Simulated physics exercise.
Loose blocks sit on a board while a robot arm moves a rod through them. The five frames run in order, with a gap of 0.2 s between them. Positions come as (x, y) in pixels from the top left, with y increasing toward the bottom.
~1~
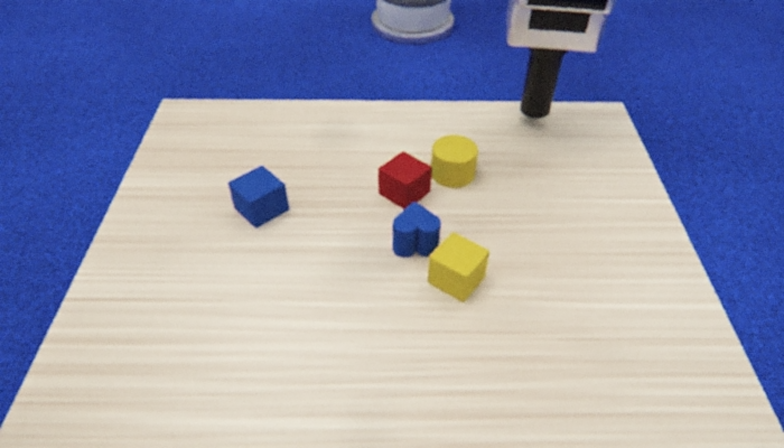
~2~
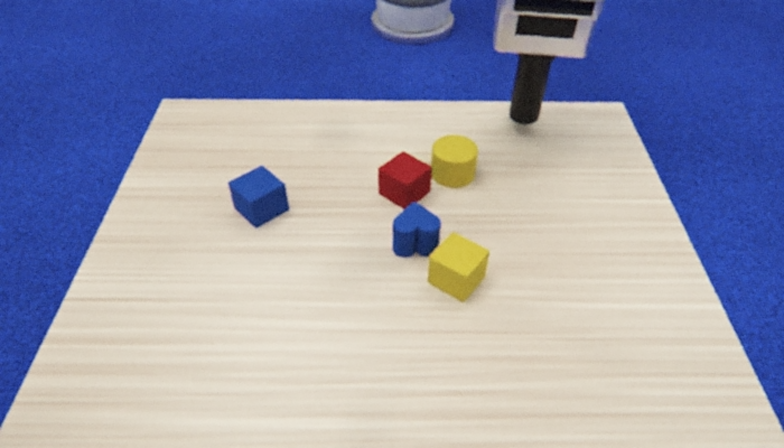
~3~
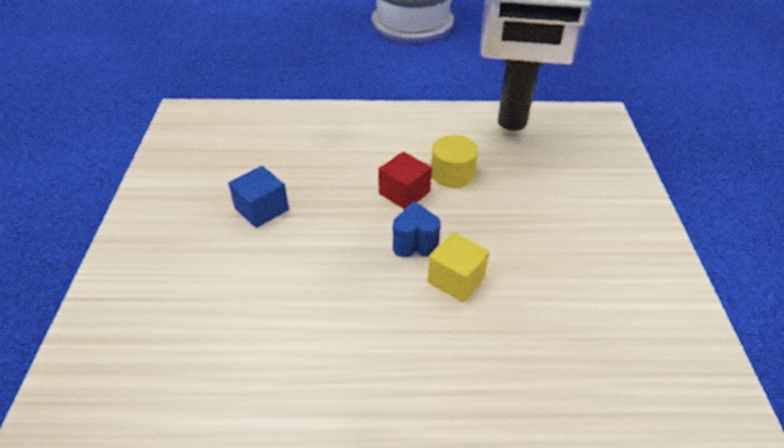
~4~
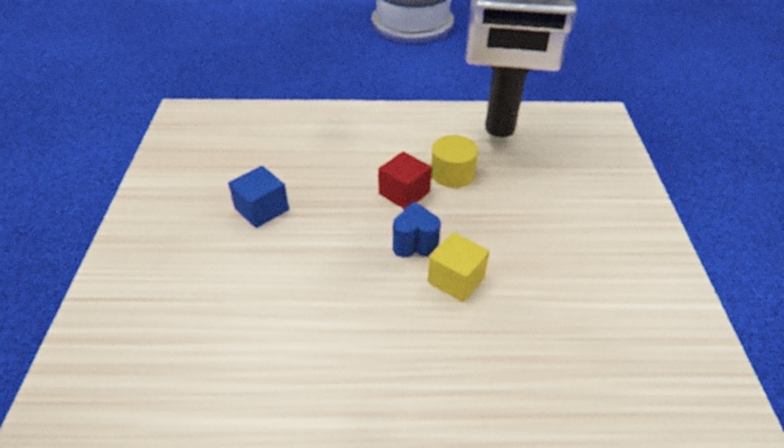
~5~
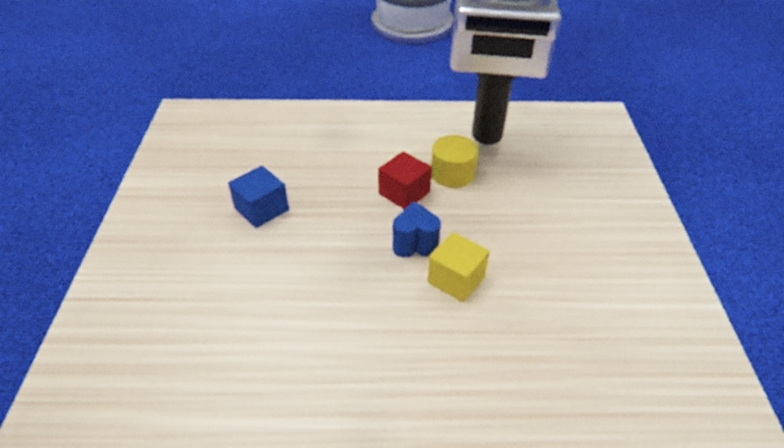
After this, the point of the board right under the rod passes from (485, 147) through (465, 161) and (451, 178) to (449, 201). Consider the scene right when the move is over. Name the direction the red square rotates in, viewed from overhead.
Viewed from above, clockwise.
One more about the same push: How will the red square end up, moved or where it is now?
It shifts.
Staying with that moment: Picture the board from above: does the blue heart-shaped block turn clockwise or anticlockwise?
In a top view, it turns counterclockwise.
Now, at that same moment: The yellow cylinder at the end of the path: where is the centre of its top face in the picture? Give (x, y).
My estimate: (424, 195).
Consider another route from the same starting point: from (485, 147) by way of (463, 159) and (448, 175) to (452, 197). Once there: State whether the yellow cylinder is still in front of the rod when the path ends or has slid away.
The rod still has the yellow cylinder in front of it when the path ends.
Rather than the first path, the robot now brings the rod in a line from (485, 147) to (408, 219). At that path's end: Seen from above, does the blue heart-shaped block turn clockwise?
The answer is no.
The first path, step by step. One third of the way, rod at (466, 149); yellow cylinder at (446, 155).
Two thirds of the way, rod at (452, 167); red square at (390, 176), turned 50° clockwise; yellow cylinder at (434, 175).
At the end, rod at (450, 189); red square at (384, 178), turned 65° clockwise; blue heart-shaped block at (413, 224), turned 20° anticlockwise; yellow cylinder at (424, 195).
